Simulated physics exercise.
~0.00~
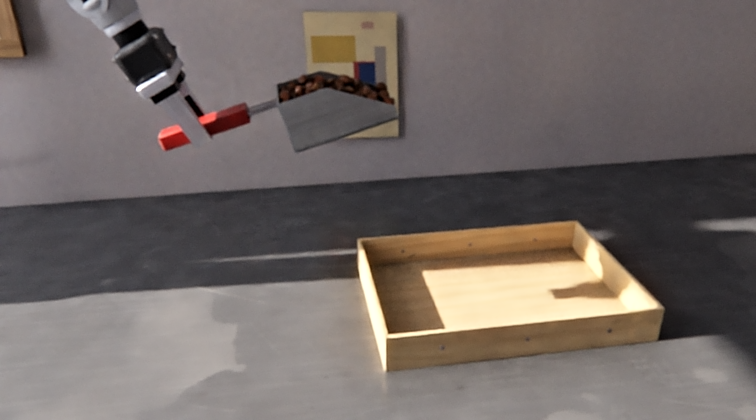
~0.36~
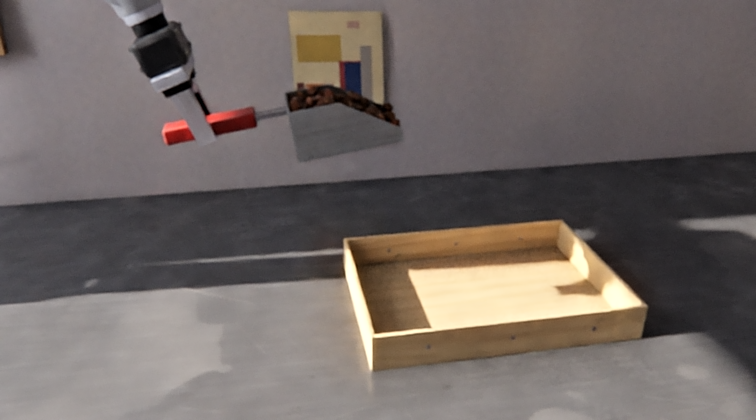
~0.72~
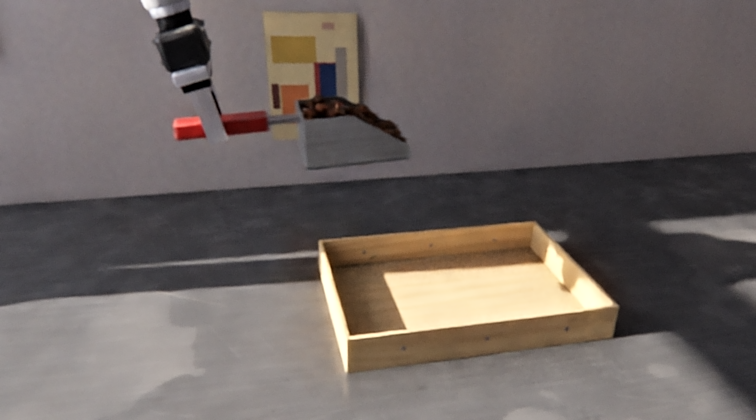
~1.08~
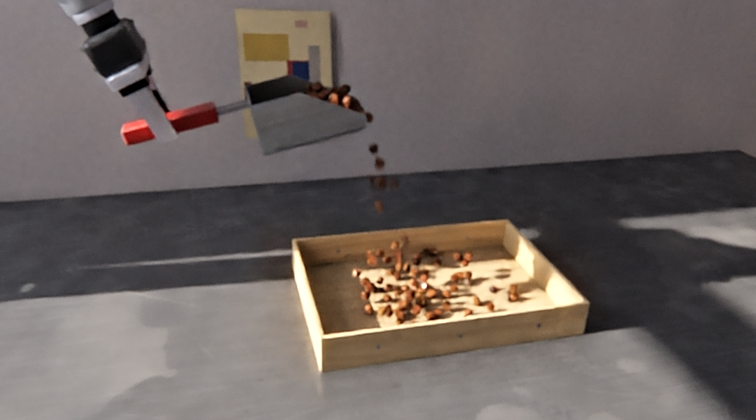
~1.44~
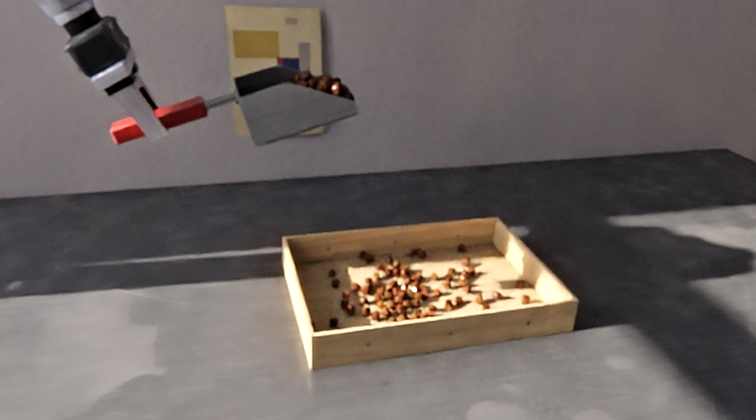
The clip shows a robot arm holding a red-handled scoop heaped with brown pellets above a shallow wooden tray. The scoop levels and some pellets spill into the tray, then it tips back and ends still holding the rest, with pellets scattered across the tray below.
